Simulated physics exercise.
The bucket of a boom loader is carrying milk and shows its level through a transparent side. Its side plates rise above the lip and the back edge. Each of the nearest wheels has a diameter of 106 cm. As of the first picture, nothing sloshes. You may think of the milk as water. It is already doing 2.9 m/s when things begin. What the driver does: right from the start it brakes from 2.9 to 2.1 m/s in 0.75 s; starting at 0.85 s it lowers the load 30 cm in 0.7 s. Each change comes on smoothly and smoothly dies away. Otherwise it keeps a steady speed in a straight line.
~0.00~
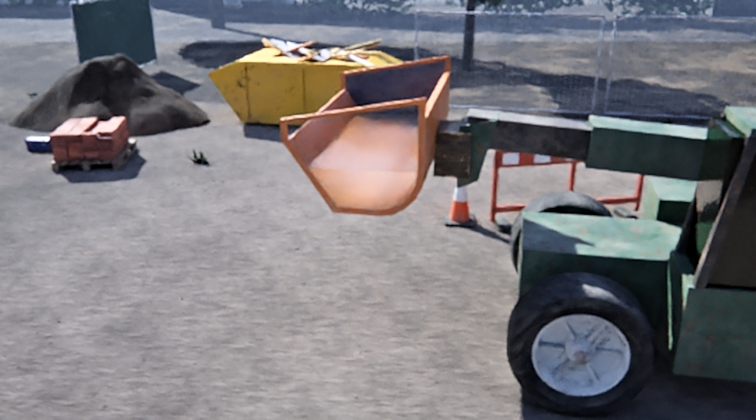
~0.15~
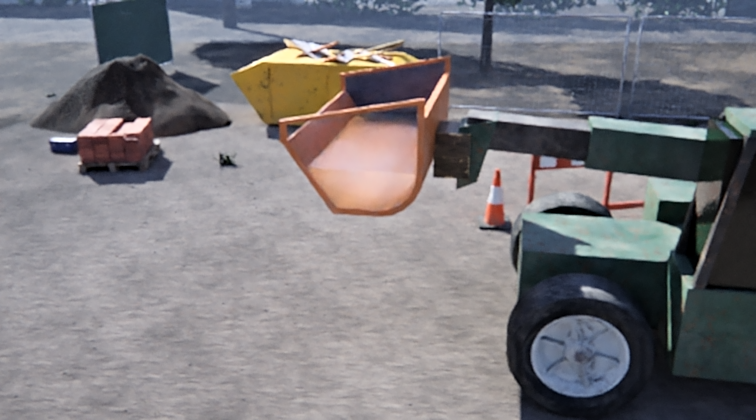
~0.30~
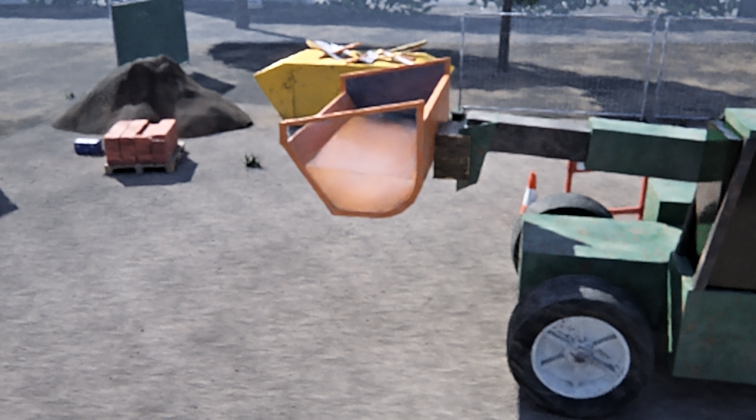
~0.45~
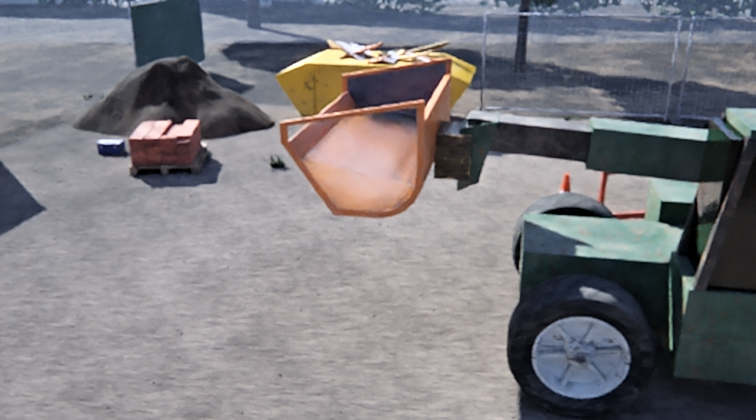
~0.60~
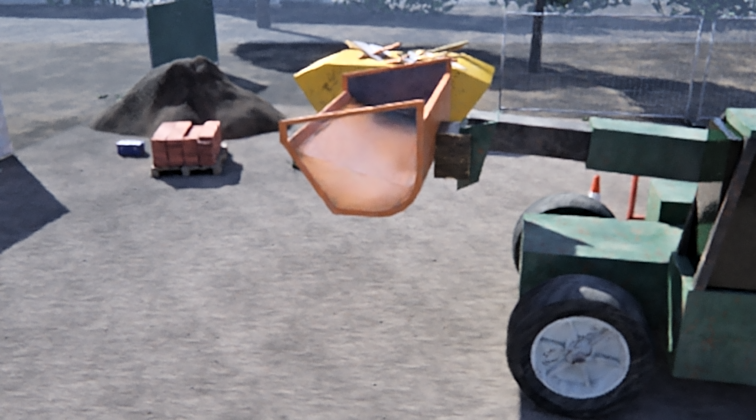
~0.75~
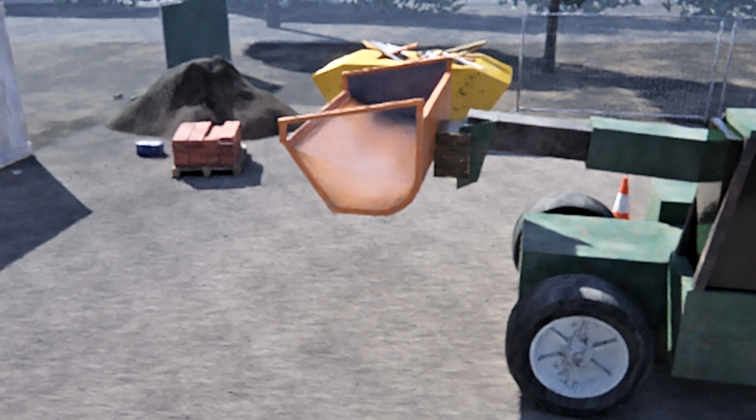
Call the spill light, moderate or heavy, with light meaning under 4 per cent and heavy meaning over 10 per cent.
Light.
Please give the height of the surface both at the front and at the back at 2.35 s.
Level: ~ 24 cm in front; 38 cm behind.
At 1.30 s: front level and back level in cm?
Front: 22 cm; back: 38 cm.
By 1.30 s the surface stands 39 cm at the back and 22 cm at the front; nothing has left.
By 1.85 s the surface stands 22 cm at the back and 32 cm at the front; nothing has left.
By 2.35 s the surface stands 39 cm at the back and 25 cm at the front; nothing has left.
By 4.43 s nothing has left.
